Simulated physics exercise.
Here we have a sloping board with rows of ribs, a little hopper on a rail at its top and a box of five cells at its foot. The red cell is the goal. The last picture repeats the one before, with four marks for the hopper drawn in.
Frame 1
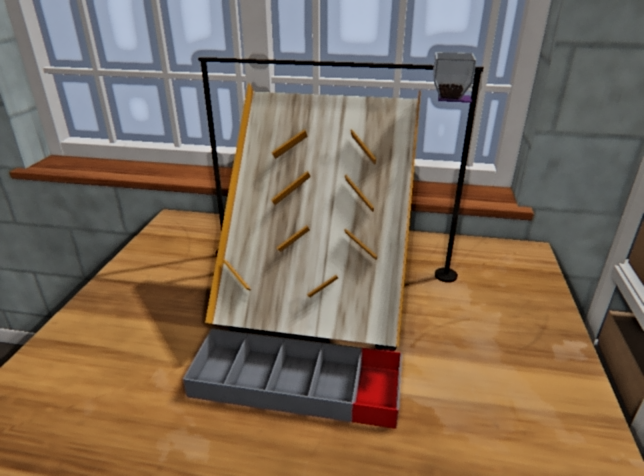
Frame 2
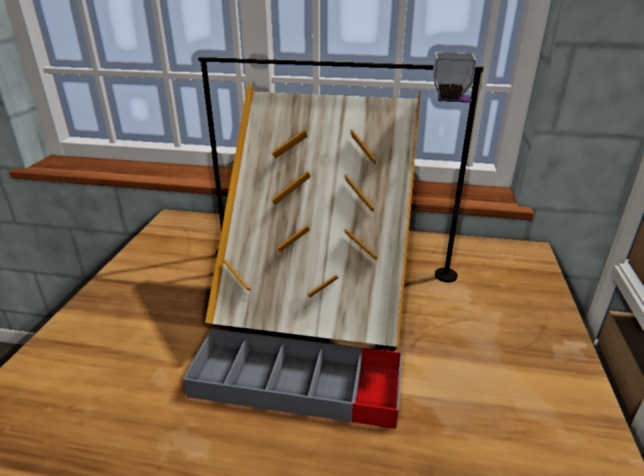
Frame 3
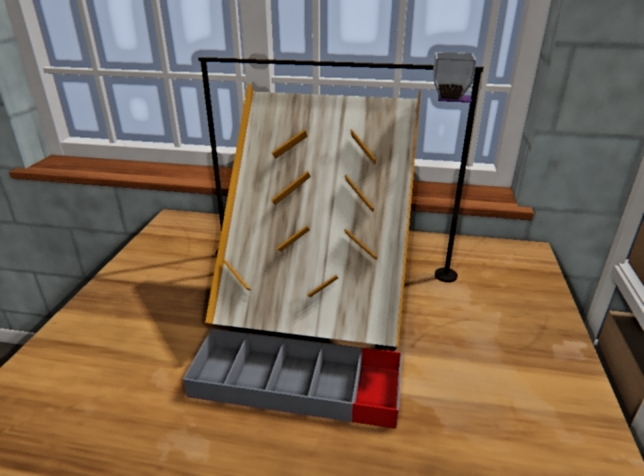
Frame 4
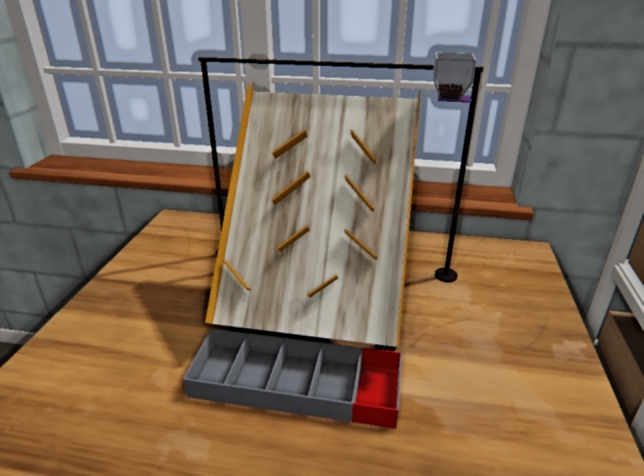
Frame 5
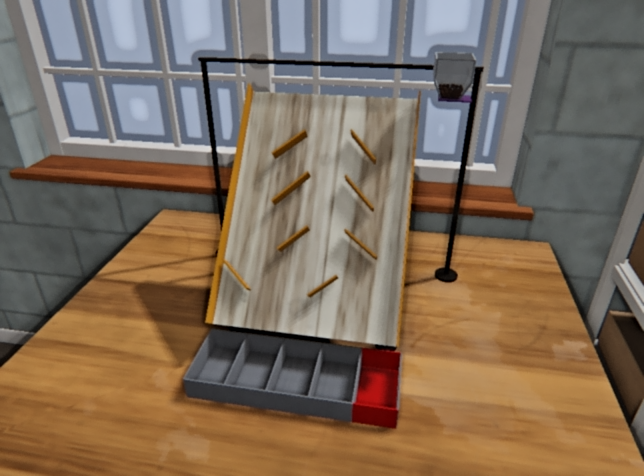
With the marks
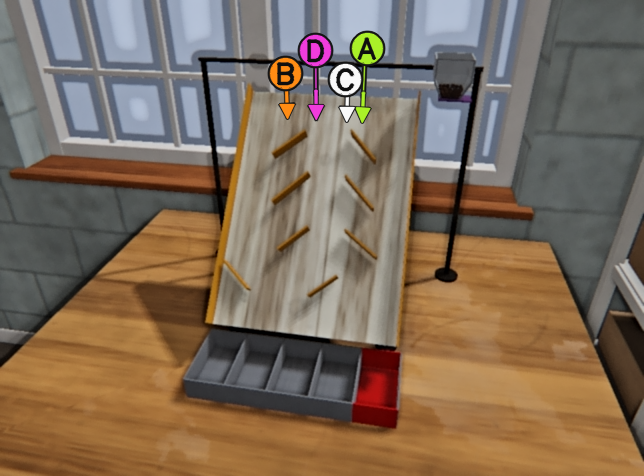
The clip shows a sloping wooden board with angled ribs, a small hopper holding dark contents on a rail at the upper right, and a box of grey cells with a red one at the right end; nothing visibly moves.
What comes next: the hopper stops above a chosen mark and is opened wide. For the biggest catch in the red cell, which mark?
I would pick mark A.
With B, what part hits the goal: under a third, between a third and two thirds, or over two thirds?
Mark B gives under a third.
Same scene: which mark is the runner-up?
That is mark C.
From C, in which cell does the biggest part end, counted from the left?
The second from the left.
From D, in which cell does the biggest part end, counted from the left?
The second.
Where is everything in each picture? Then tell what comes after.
In the first picture, hopper (450, 90), allspice berries, door shut.
In the second picture, ribs (272, 153) to (305, 130), (351, 130) to (375, 159), (271, 201) to (308, 171).
In the third picture, ribs (345, 175) to (373, 208), (277, 249) to (307, 226), (345, 229) to (376, 257).
In the fourth picture, ribs (222, 259) to (247, 288), (307, 295) to (337, 275).
In the fifth picture, red cell (375, 414), number 5 of 5 from the left.
On the marked copy, mark A meets the board at (362, 117); mark B meets the board at (287, 113); mark C meets the board at (346, 116); mark D meets the board at (316, 114).
With A, the larger part in the red cell, roughly a quarter in other cells, just a few outside the box.
With B, not one piece in the red cell, almost all in other cells.
With C, about a tenth in the red cell, the larger part in other cells, about a tenth outside the box.
With D, about a tenth in the red cell, the larger part in other cells, just a few outside the box.
